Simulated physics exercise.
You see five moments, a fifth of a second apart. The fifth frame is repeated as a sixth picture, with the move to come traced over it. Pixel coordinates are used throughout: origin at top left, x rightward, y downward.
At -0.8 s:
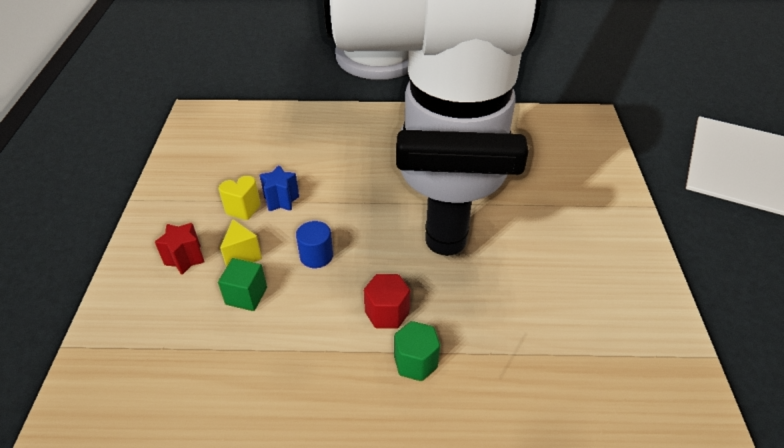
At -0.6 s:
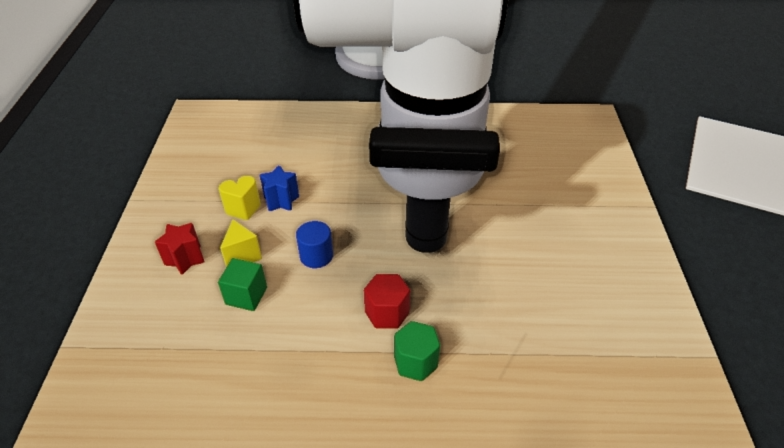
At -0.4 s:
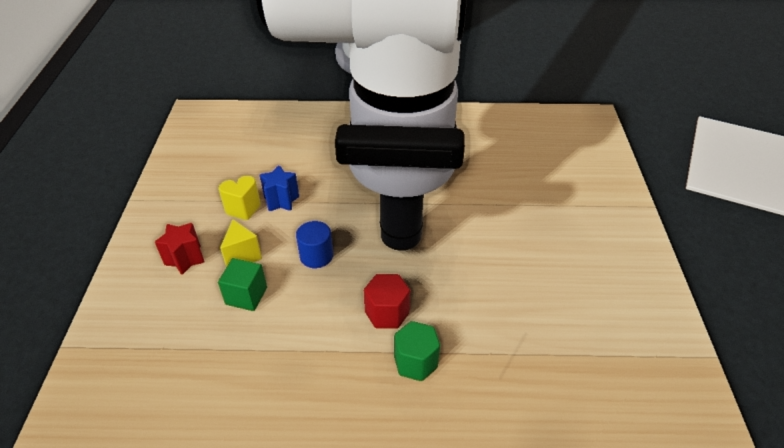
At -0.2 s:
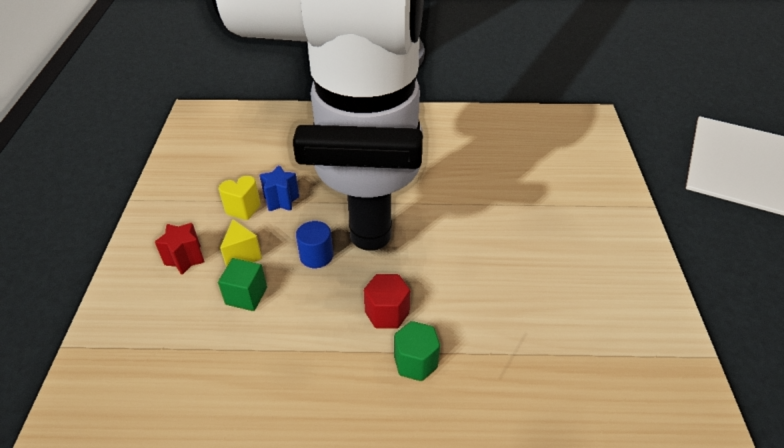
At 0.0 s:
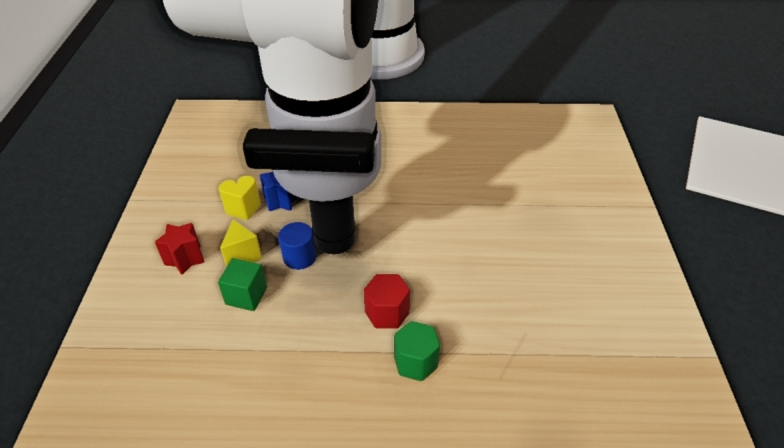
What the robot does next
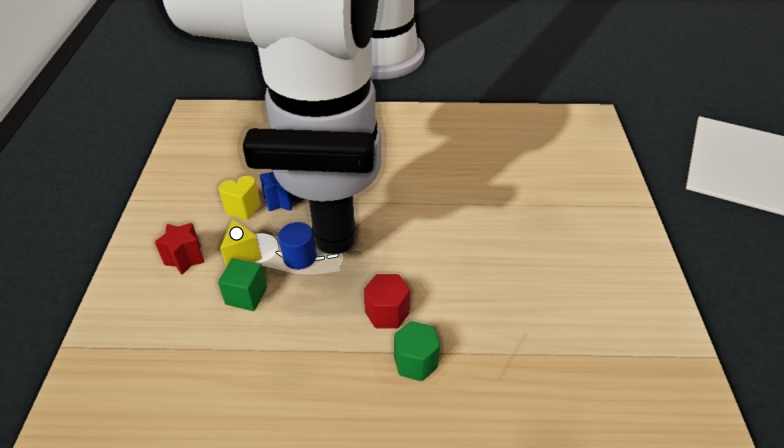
On a light wooden board scattered with small red, green, blue and yellow blocks, a white robot arm with a black cylindrical tip moves steadily left across the open surface. The tip reaches the blue cylinder and pushes it slightly left, toward the yellow triangle, while the other blocks stay put.
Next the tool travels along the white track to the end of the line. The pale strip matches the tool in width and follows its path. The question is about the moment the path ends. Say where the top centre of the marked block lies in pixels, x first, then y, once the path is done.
At the end it should sit near (186, 248).
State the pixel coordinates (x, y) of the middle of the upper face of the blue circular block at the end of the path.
The centre of its top will be at (217, 241).
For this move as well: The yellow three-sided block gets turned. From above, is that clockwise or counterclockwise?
Twists clockwise.
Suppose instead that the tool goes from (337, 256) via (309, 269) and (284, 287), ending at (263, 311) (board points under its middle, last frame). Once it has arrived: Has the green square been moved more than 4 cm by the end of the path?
No, that is not what happens.
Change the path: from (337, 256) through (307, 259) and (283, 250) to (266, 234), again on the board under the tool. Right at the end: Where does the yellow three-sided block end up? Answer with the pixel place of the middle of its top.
For the centre of its top, I'd go with (202, 242).
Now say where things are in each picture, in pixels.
Tool's lower end (446, 242); red star-shaped block (176, 235); yellow three-sided block (237, 234); green square (240, 272); blue circular block (313, 232), in the first frame.
Tool (426, 239); blocks still, in the second frame.
Tool (401, 237); blocks still, in the third frame.
Tool (371, 237); blocks still, in the fourth frame.
Tool (335, 240); red star-shaped block (176, 235); yellow three-sided block (237, 234); green square (240, 272); blue circular block (296, 233), in the fifth frame.
Drawn move, from (337, 256) over (309, 259) and (283, 254) to (258, 248); the dot is on the yellow three-sided block.
On the path given first. Halfway along, tool (293, 241); yellow three-sided block (217, 233), turned 20° clockwise; blue circular block (252, 236).
At the end, tool (254, 233); red star-shaped block (168, 234); yellow three-sided block (186, 248), turned 50° clockwise; green square still; blue circular block (217, 241).
